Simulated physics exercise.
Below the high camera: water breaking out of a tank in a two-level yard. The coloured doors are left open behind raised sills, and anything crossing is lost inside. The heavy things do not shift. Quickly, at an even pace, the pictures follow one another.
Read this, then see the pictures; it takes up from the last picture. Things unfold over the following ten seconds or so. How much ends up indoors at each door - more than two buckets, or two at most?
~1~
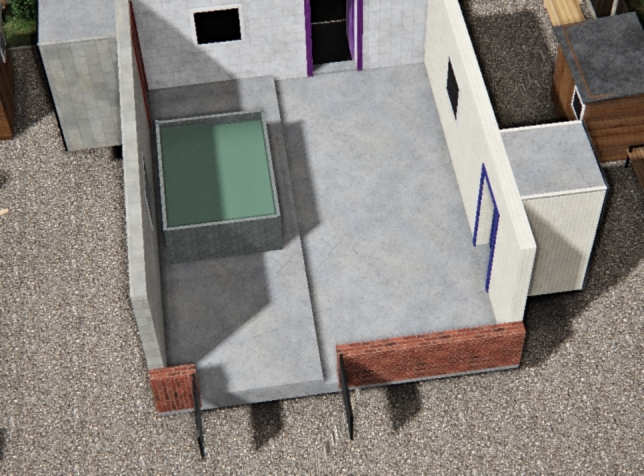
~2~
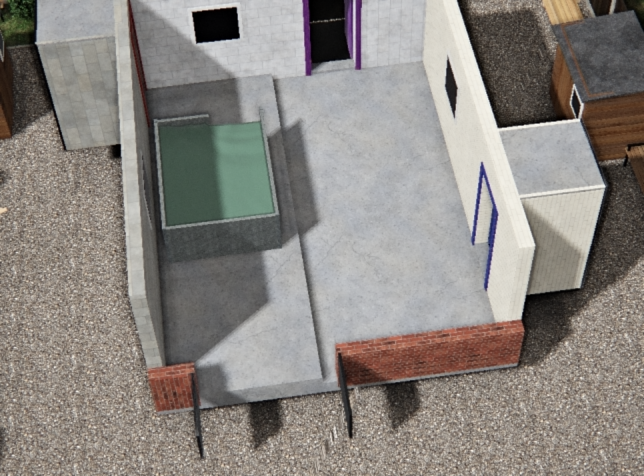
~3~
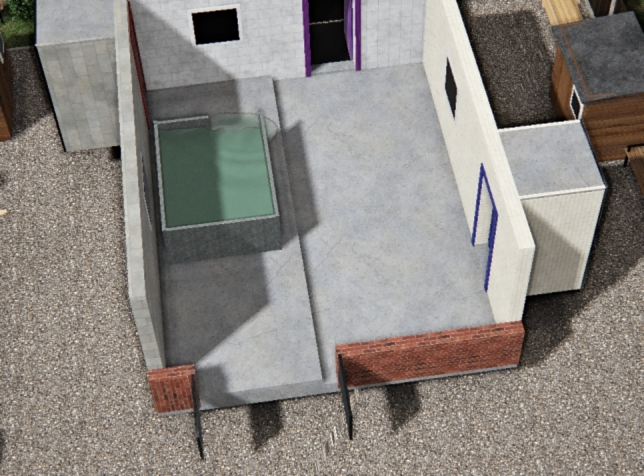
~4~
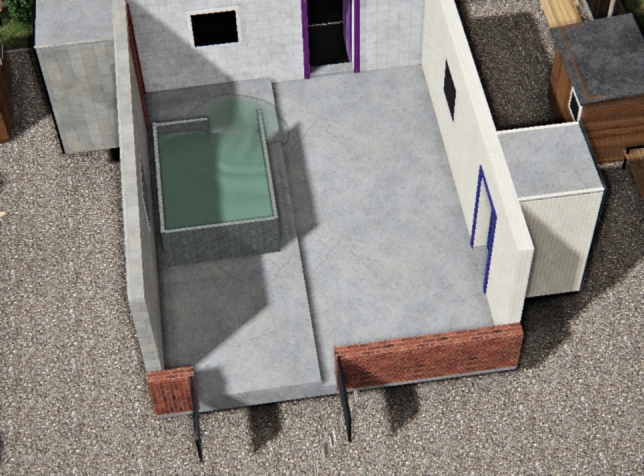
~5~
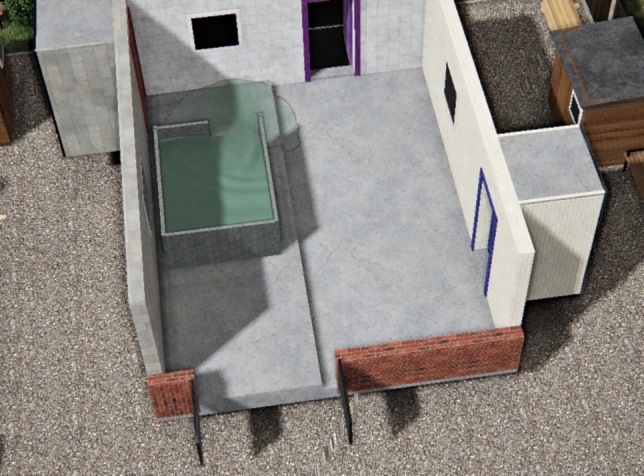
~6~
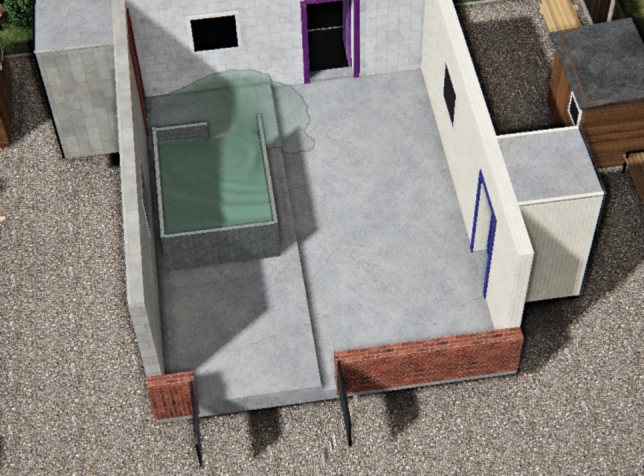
At the end, the red door will get more than two buckets; the purple door will get more than two buckets; the blue door will get two buckets at most.
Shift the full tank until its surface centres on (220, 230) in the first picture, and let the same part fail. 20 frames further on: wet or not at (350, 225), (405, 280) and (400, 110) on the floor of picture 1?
Taking them in the order asked: Spared, then spared, then inundated.
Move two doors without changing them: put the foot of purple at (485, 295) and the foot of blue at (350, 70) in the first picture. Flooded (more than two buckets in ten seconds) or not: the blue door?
The blue door exceeds the limit, I'd say.
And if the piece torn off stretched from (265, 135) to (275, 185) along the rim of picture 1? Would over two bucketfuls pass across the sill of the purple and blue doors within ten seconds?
Result - purple door: Clears the line; blue door: Clears the line.
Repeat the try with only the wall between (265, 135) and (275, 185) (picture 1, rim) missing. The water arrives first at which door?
I'd say the blue door.
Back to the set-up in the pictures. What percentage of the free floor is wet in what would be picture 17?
Around 25 in a hundred.
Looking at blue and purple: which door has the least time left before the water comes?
It's the purple-painted one.
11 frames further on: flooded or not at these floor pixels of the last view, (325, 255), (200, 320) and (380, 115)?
Taking them as listed, they are spared, spared and waterlogged.
A moment on, water covers 20 % of the floor; the red door under two buckets in, the purple door wet at the sill, nothing in, the blue door not reached.
Next, water covers 25 % of the floor; the red door over two buckets in, the purple door over two buckets in, the blue door not reached.
Then, water covers 45 % of the floor; the red door far over two buckets in, the purple door over two buckets in, the blue door not reached.
Later, water covers 80 % of the floor; the red door far over two buckets in, the purple door far over two buckets in, the blue door wet at the sill, nothing in.
In the end, water covers 85 % of the floor; the red door far over two buckets in, the purple door far over two buckets in, the blue door wet at the sill, nothing in.
